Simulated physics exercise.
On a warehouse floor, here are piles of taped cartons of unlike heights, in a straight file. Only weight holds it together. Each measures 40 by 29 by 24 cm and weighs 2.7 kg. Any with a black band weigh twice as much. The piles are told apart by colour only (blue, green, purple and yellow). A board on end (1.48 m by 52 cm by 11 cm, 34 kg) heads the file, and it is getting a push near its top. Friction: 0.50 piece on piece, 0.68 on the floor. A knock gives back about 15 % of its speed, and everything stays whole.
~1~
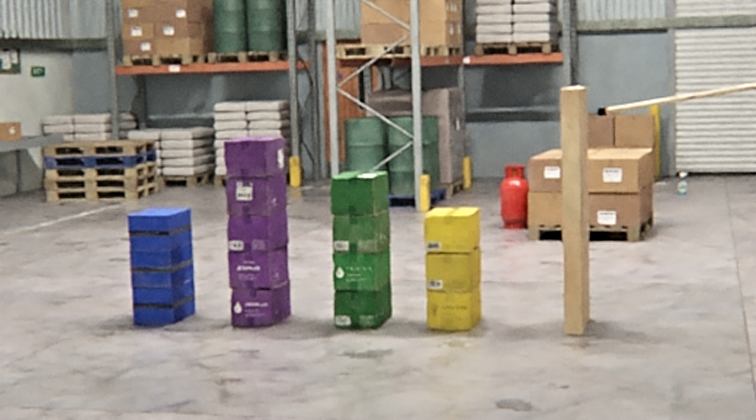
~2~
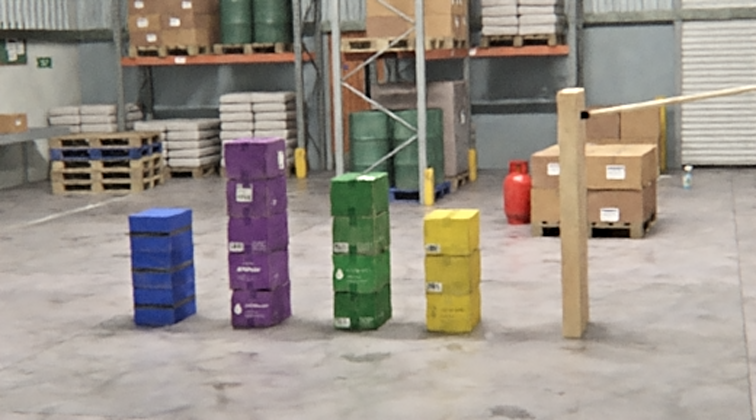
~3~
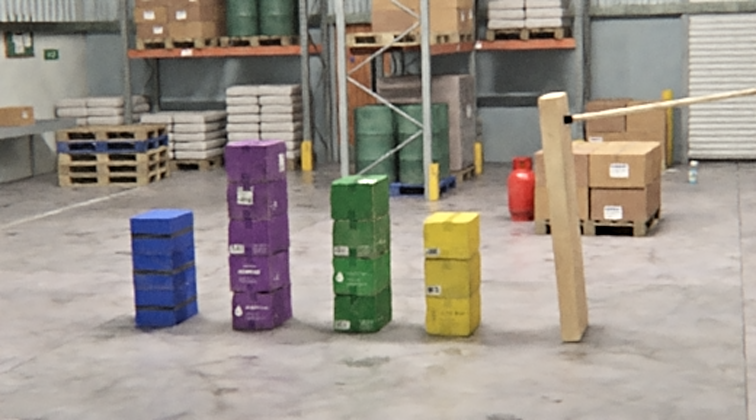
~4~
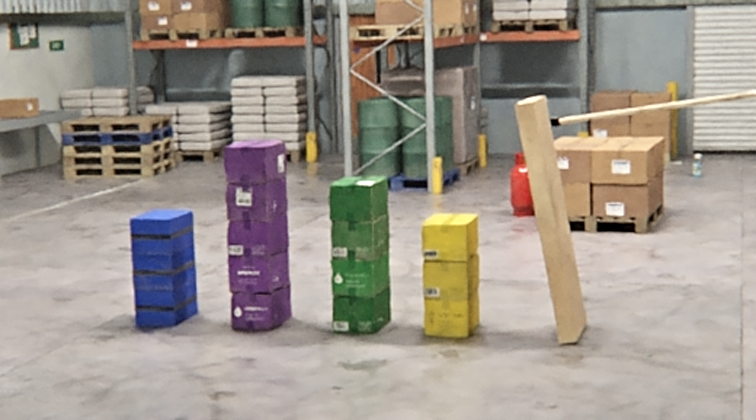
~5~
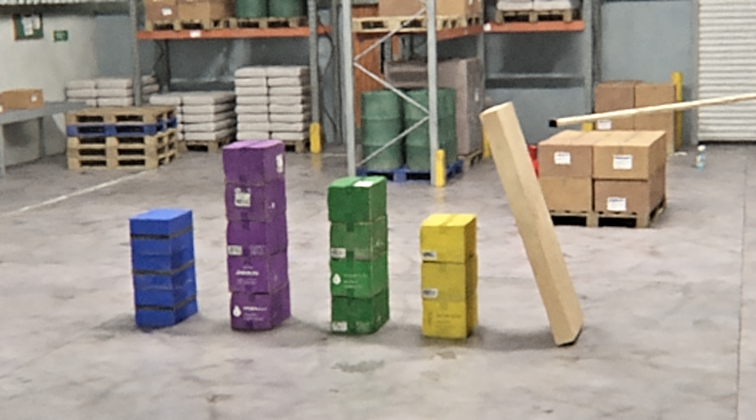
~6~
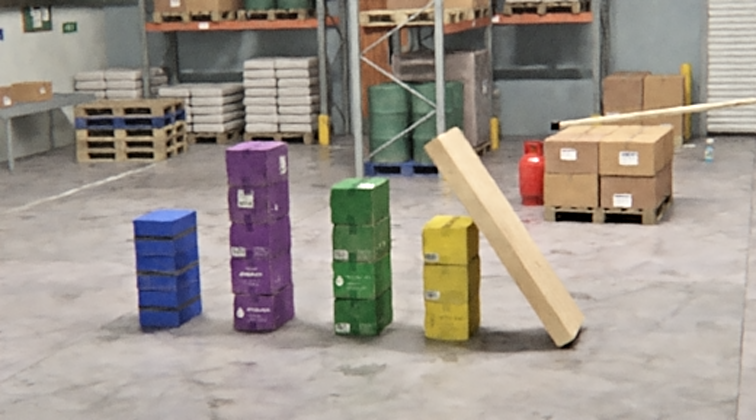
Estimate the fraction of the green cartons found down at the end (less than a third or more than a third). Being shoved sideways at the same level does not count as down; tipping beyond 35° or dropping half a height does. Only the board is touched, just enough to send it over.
The part is upwards of a third.
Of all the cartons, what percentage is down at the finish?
Near 60 per cent.
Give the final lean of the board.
About 65°.
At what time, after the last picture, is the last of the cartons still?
Around 2.5 s.
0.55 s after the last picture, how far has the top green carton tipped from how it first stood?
Roughly 5°.
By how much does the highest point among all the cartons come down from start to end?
Some 25 cm lower.
Then, 0.55 s later than the last frame, board 57° from upright; none of the 4 green cartons down (2 of 15 in all colours); top green carton tilted 7°; top yellow carton tilted 35°, 8 cm lower.
Then, 1.39 s later than the last frame, board 64° from upright; 3 of the 4 green cartons down (6 of 15 in all colours); top green carton tilted 8°, 18 cm lower; top yellow carton tilted 65°, 19 cm lower.
When it is over, board 64° from upright; 3 of the 4 green cartons down (9 of 15 in all colours); top green carton tilted 12°, 22 cm lower; top yellow carton tilted 65°, 19 cm lower. That is 75 per cent. In pixels of the last frame, middles, top green carton near (274, 233), top yellow carton near (377, 267).
